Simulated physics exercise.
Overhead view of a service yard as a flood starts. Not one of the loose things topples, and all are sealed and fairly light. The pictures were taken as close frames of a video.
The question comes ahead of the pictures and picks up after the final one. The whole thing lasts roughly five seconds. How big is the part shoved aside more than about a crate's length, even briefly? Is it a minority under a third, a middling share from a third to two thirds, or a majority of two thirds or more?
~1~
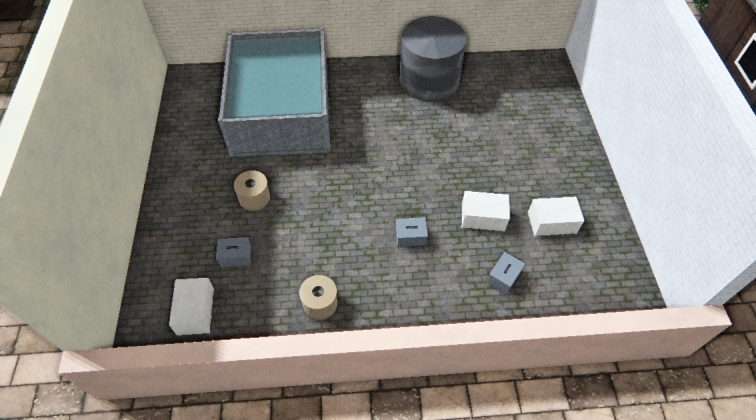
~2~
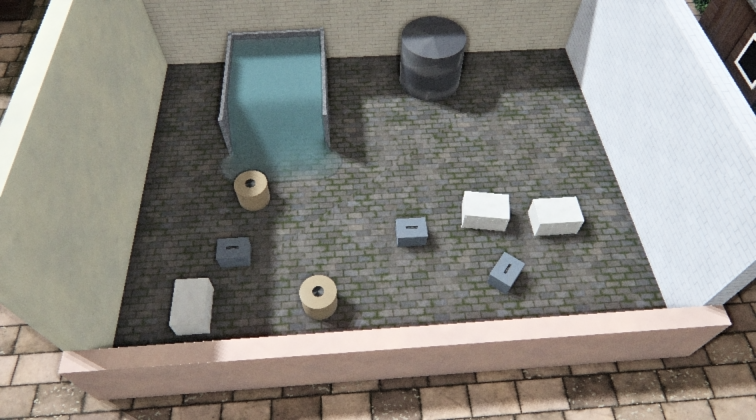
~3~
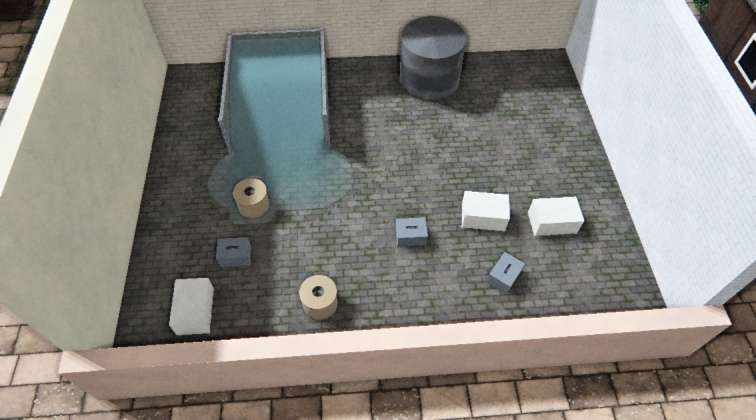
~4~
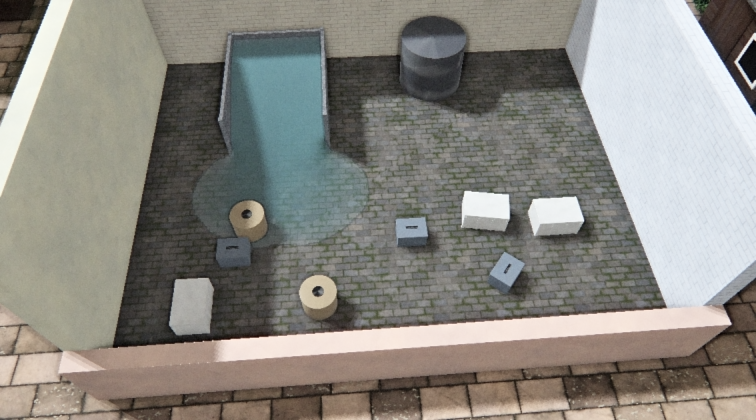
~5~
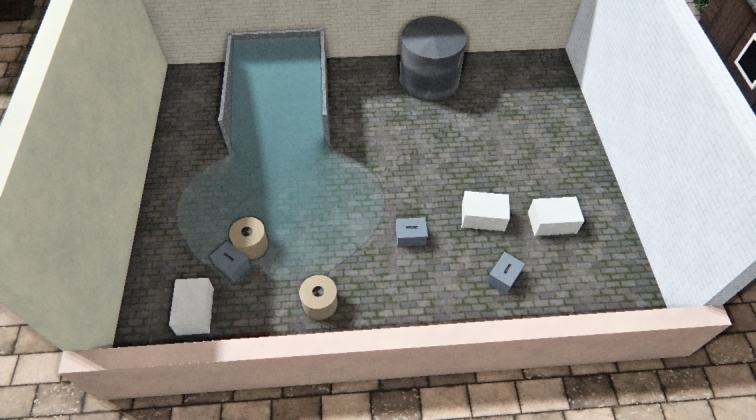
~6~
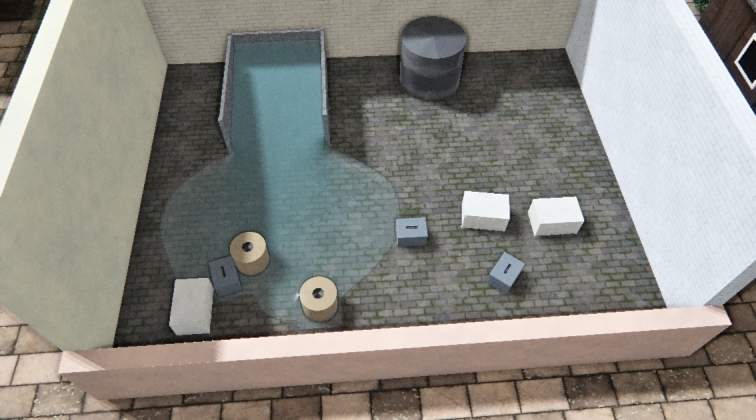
Counting the far movers, it's high - two thirds or more.
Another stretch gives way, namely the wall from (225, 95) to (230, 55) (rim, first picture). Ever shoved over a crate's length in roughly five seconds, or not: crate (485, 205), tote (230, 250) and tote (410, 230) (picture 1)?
Object by object: Short of it, covered the distance, short of it.
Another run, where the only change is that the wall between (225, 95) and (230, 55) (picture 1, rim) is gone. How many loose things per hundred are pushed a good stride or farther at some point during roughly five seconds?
Close to 50 in a hundred.
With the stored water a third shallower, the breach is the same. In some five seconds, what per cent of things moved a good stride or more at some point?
80 in a hundred, or close to it.
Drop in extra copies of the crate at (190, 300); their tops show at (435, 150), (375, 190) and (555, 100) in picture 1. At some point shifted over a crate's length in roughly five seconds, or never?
Here's the rundown: Never gets far, sent far off, and finally never gets far.
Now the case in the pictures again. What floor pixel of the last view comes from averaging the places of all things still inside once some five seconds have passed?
What remains is centred near (452, 224).
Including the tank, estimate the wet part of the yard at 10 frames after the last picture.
I reckon around 50 per cent.
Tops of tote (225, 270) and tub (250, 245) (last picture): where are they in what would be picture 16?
Close to pixel (169, 330) and pixel (256, 319).
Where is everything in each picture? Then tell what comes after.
In the first frame, a tub at (250, 184), on the bottom; a tote at (232, 248), on the bottom; 0 of 8 have shifted.
In the second frame, a tub at (250, 184) rests on the ground; a tote at (232, 248) rests on the ground; 0 of 8 have shifted.
In the third frame, a tub at (249, 192) rests on the ground, close to its start; a tote at (232, 248) rests on the ground; 1 of 8 have shifted.
In the fourth frame, a tub at (247, 214) rests on the ground, a stride from its start; a tote at (232, 248) rests on the ground; 1 of 8 have shifted.
In the fifth frame, a tub at (247, 232), on the bottom, a stride from its start; a tote at (229, 257) rests on the ground, close to its start; 2 of 8 have shifted.
In the sixth frame, a tub at (248, 247) rests on the ground, a stride from its start; a tote at (223, 272), on the bottom, a stride from its start; 2 of 8 have shifted.
A moment on, 2 of 8 are well off their spots; 1 afloat.
Next, 5 of 8 are well off their spots; 5 afloat.
Later, 6 of 8 are well off their spots; 6 afloat.
In the end, 5 of 8 are well off their spots, and 6 have been at some point; 4 afloat.
